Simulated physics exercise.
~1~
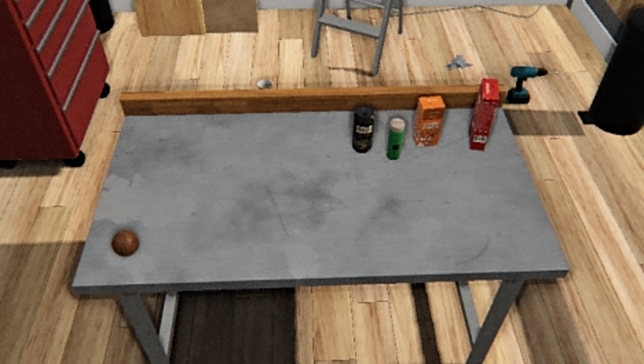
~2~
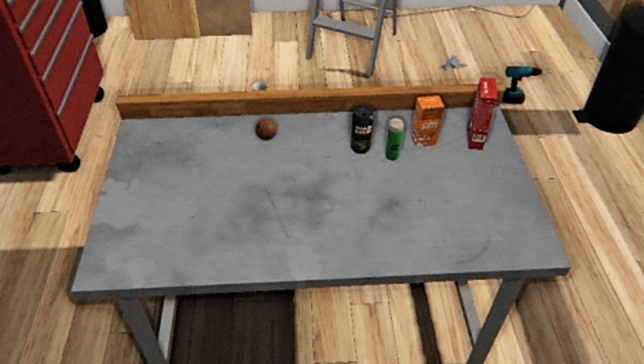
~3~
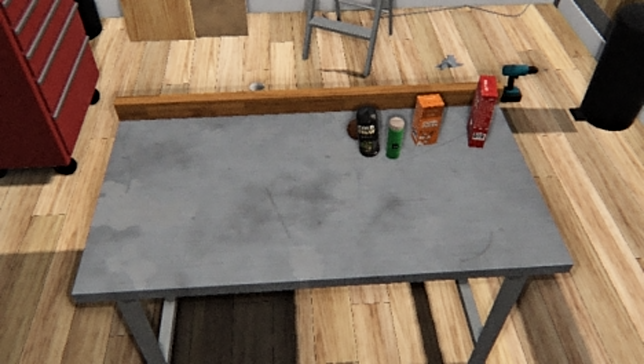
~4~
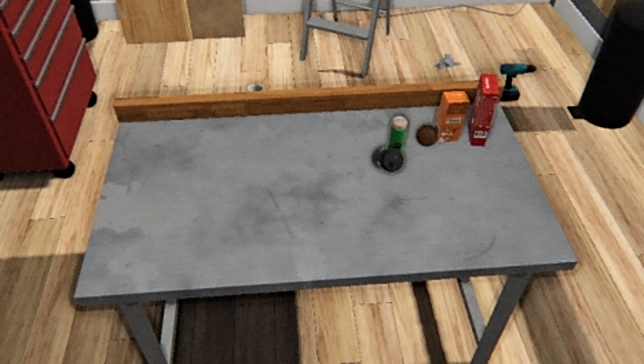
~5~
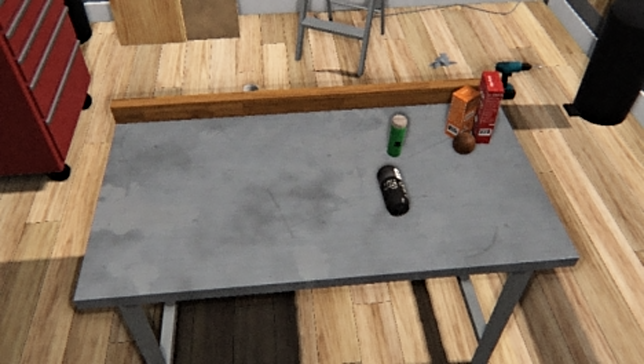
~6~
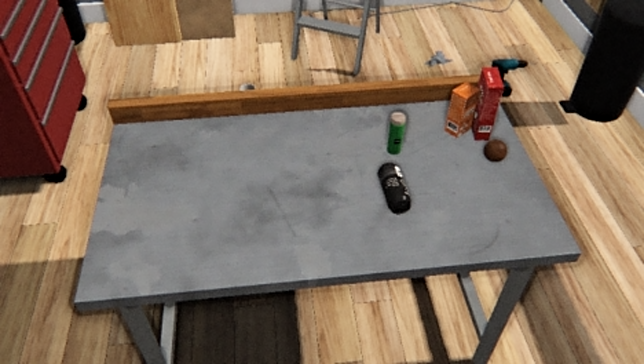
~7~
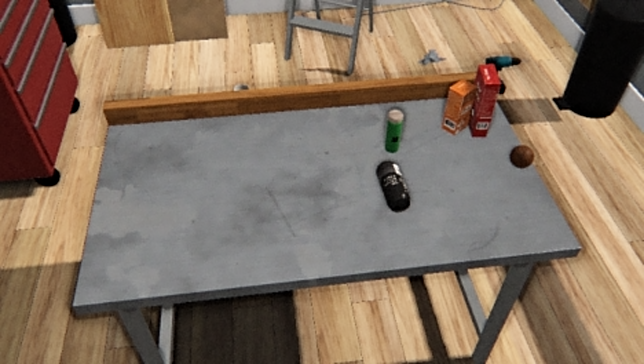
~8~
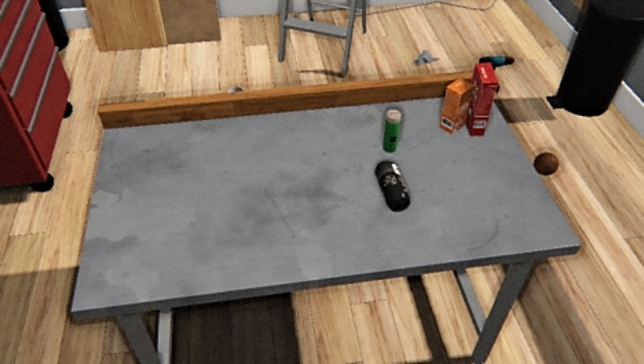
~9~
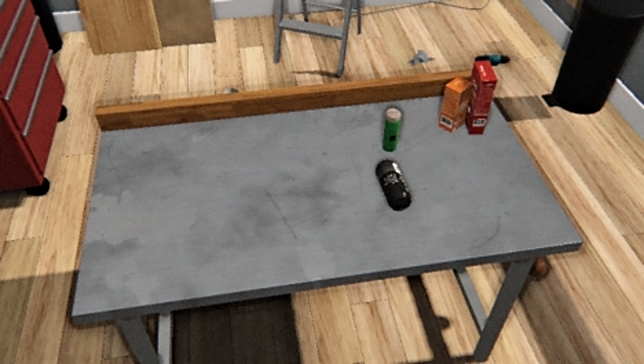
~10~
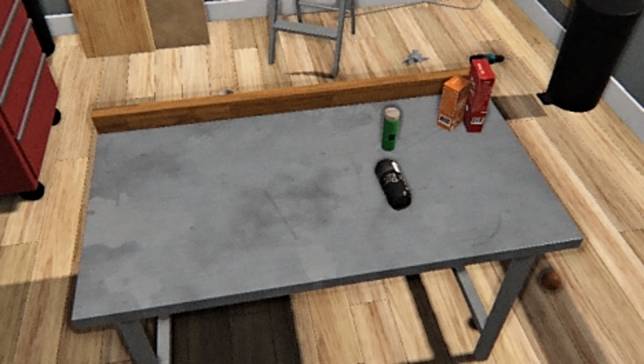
A grey table with a wooden rail along its far side stands on a plank floor, seen from above, with a red tool chest at left. A brown ball sits near the left corner, while a black can, green shaker, orange carton and red packet stand toward the far right. The ball rolls to the rail, heads right along it and knocks the black can over. It then shifts the orange carton slightly, rolls past the red packet and drops off the right edge. The can ends on its side, the others upright, the ball on the floor.
